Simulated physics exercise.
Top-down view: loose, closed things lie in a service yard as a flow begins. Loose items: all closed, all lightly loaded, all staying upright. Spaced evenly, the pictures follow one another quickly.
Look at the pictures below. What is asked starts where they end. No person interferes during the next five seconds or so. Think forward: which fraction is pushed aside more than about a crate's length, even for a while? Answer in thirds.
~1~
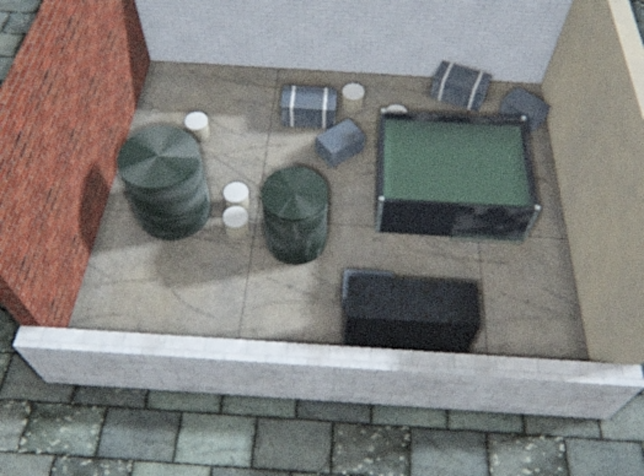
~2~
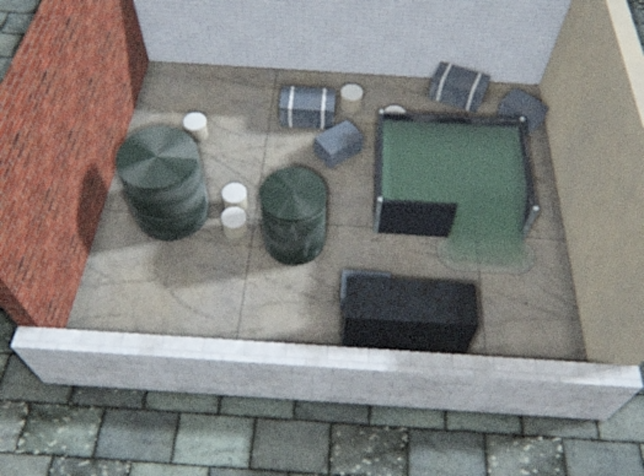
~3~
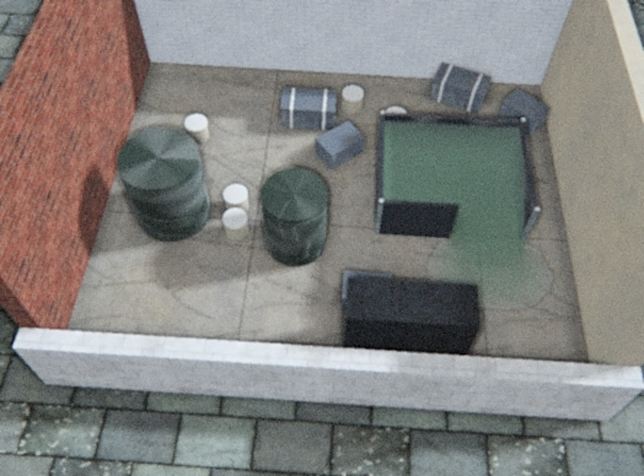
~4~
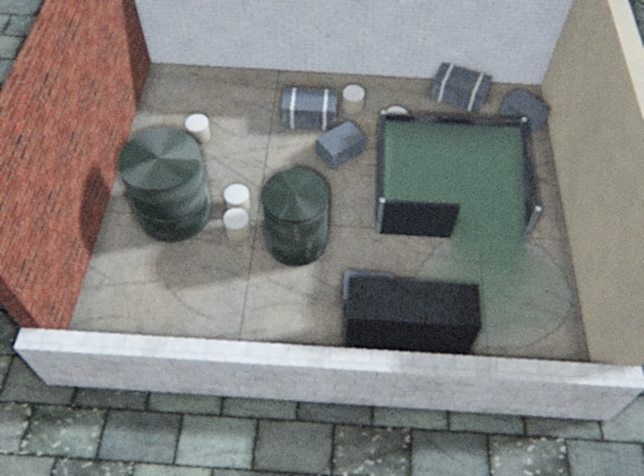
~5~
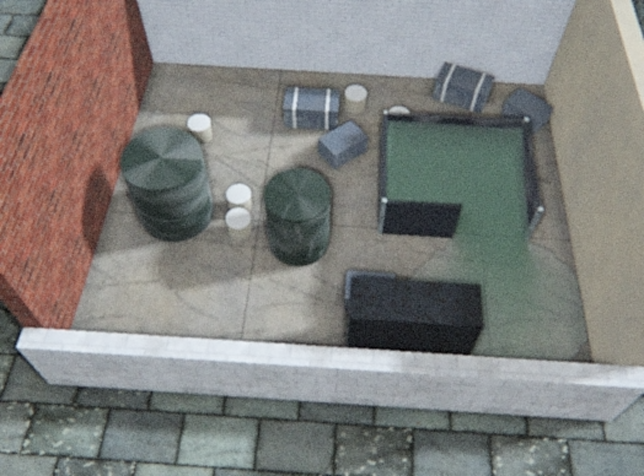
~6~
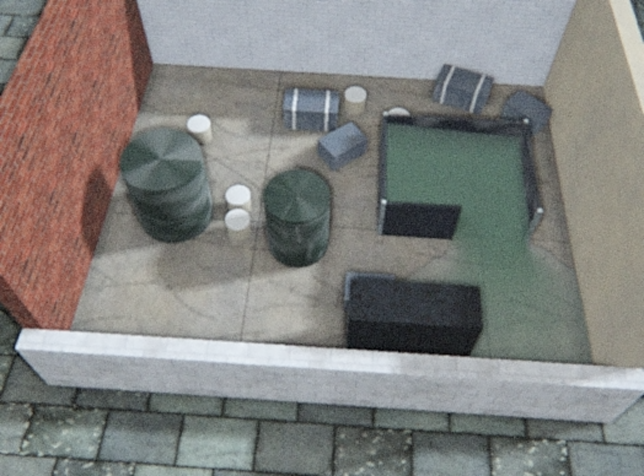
Less than a third.
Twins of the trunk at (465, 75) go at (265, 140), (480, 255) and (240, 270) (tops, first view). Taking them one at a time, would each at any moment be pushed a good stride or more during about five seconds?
Copy by copy, in order: Largely stays, relocated, relocated.
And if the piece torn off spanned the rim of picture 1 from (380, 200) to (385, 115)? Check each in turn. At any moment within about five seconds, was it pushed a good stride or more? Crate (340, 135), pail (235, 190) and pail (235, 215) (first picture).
In turn: Cleared that distance, cleared that distance, stayed short.
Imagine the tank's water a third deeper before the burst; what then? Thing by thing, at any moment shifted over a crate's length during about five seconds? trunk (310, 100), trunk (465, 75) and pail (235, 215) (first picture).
Taking them as listed - a shorter distance for the first, the full distance for the second, a shorter distance for the third.
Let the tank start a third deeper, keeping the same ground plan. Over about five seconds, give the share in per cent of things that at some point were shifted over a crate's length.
Roughly 30 per cent of them.
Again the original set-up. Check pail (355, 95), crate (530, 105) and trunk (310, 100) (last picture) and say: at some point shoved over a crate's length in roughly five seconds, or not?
Item one stayed under the mark, item two went the distance, item three stayed under the mark.
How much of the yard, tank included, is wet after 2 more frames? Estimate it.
I'd estimate around 20 percent.
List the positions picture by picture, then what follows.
A crate at (527, 103), on the bottom; a trunk at (309, 98), on the bottom; 0 of 10 have shifted, in the first picture.
A crate at (525, 104), on the bottom; a trunk at (307, 98) rests on the ground; 0 of 10 have shifted, in the second picture.
A crate at (526, 105) rests on the ground; a trunk at (308, 99), on the bottom; 0 of 10 have shifted, in the third picture.
A crate at (527, 104) rests on the ground; a trunk at (309, 99), on the bottom; 0 of 10 have shifted, in the fourth picture.
A crate at (529, 104), on the bottom; a trunk at (311, 99) rests on the ground; 0 of 10 have shifted, in the fifth picture.
A crate at (529, 106), on the bottom; a trunk at (311, 101), on the bottom; 0 of 10 have shifted, in the sixth picture.
A moment on, 0 of 10 are well off their spots; 0 afloat.
Next, 1 of 10 are well off their spots; 0 afloat.
Later, 1 of 10 are well off their spots; 1 afloat.
In the end, 2 of 10 are well off their spots, and 2 have been at some point; 2 afloat.
